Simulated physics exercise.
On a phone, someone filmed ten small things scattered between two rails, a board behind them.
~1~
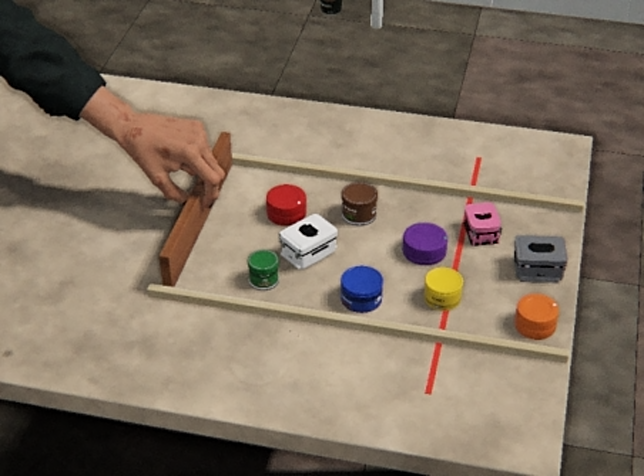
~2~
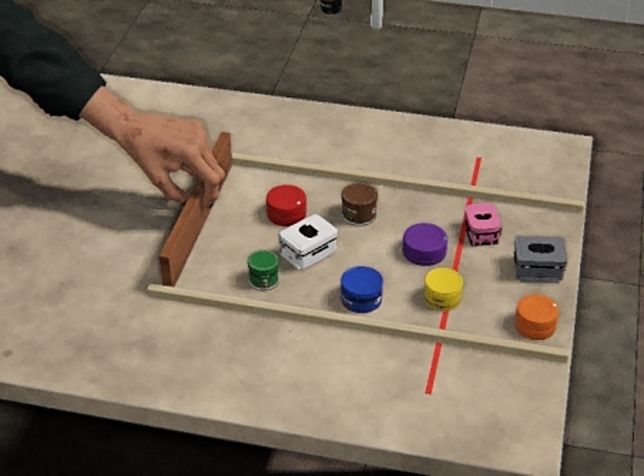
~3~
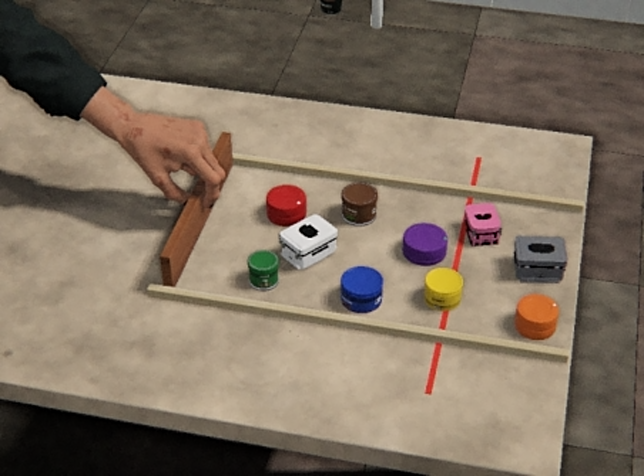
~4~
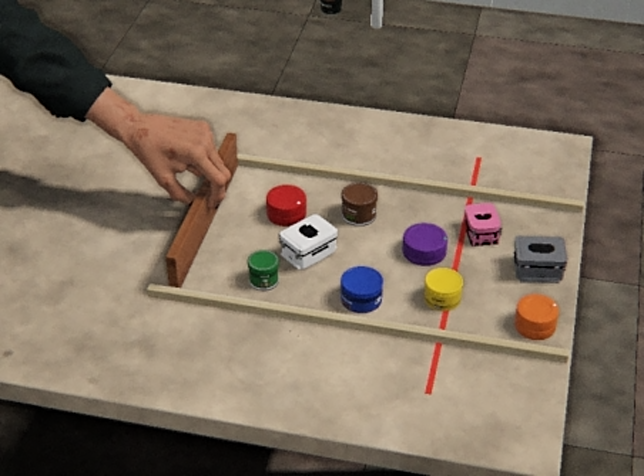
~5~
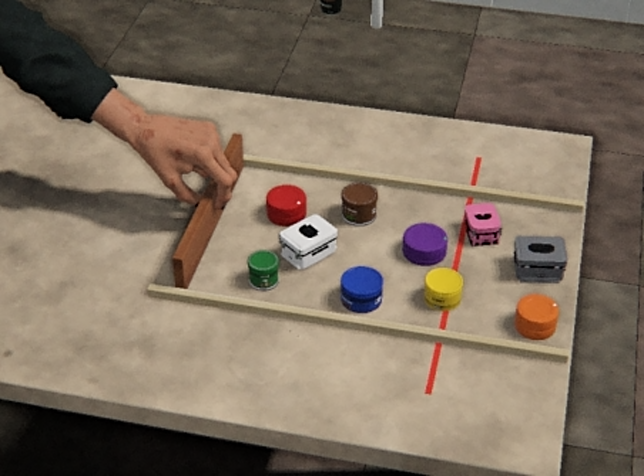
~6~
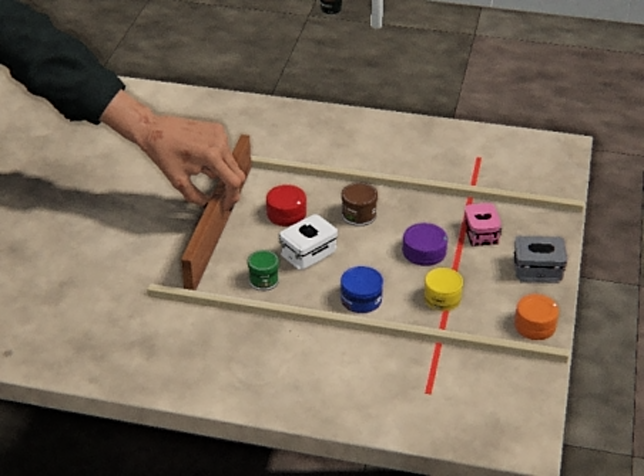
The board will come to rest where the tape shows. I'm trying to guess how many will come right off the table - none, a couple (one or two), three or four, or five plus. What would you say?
I would say none at all.
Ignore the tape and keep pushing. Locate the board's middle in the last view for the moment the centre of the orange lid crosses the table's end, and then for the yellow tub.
The middle would be close to (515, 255) and then close to (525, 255).
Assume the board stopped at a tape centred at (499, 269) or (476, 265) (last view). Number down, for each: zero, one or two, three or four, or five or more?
For the first tape, either one or two; for the second, either one or two.
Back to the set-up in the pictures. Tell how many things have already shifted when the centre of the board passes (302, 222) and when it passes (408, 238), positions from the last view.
First 4, after that 7.
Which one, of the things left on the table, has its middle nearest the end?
Looks like the grey case to me.
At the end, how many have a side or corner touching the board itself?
Contact count: 4.
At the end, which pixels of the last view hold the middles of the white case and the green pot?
Same order as the question: First (472, 264), second (463, 298).
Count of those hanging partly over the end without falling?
Counting them gives 1.
Early on, none off yet; orange lid at rest near (536, 317); grey case at rest near (540, 259); pink case at rest near (482, 225).
Finally, the number that fall off is zero.
